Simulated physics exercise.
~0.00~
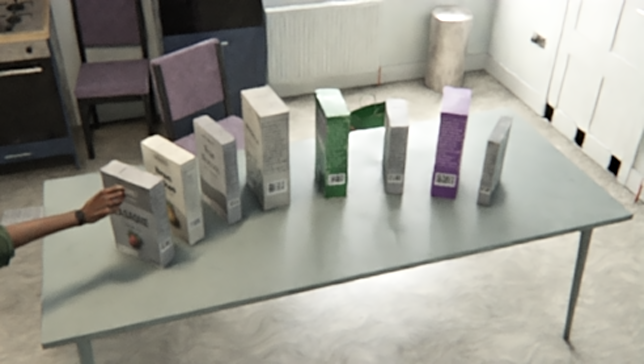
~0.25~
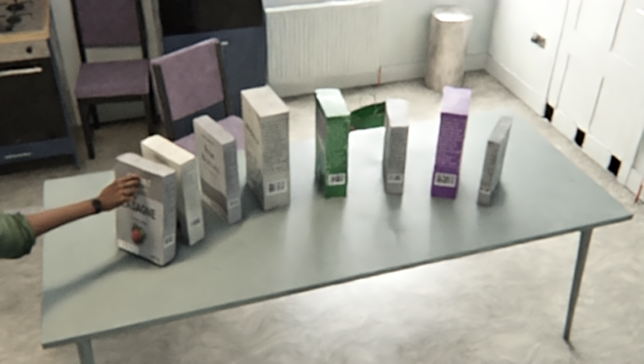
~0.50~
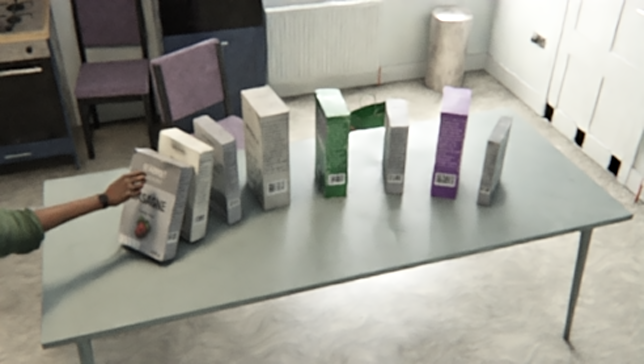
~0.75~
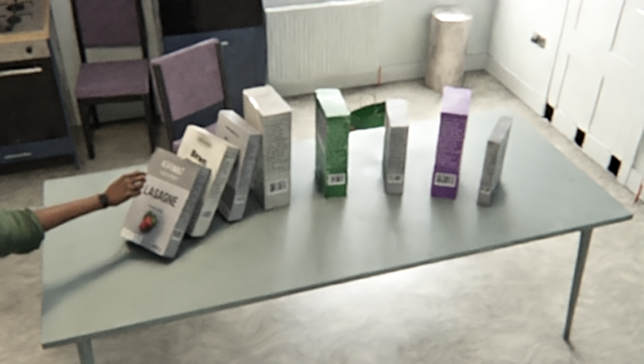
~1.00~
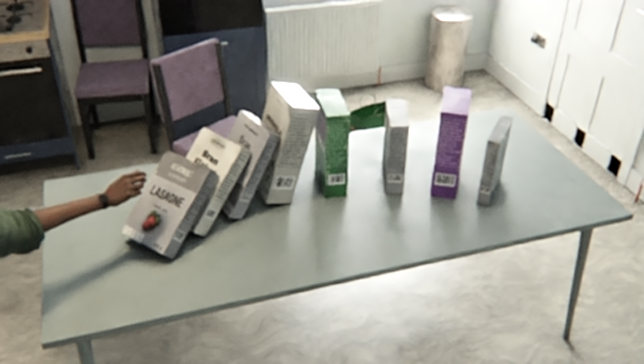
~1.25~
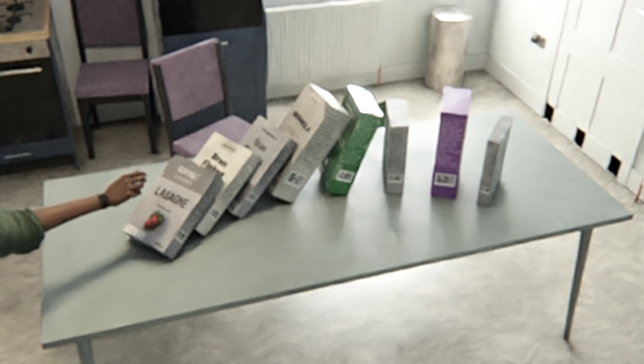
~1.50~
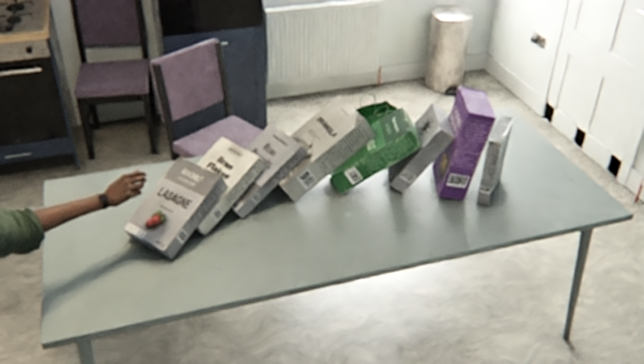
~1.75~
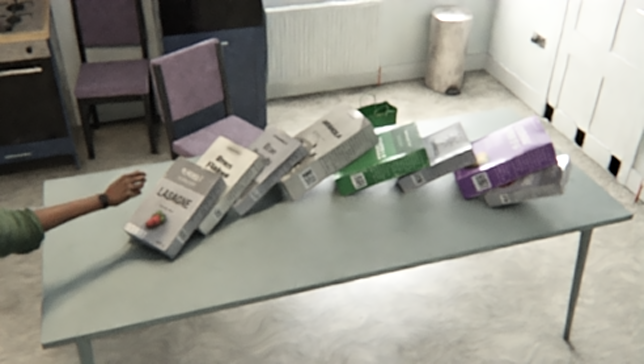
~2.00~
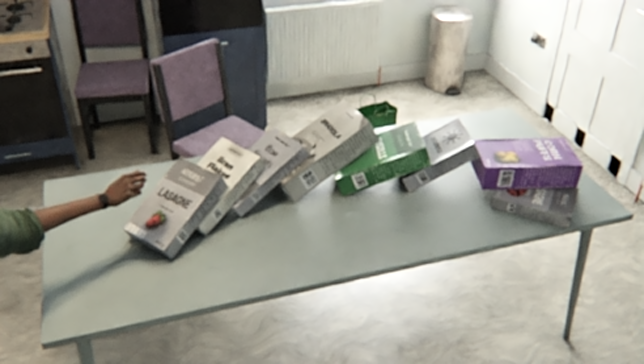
We see a hand push the leftmost of a row of upright boxes on a table, and the boxes topple rightward one after another, past the green one, until the purple box lies on top of the last grey one and the others rest slanted against each other.
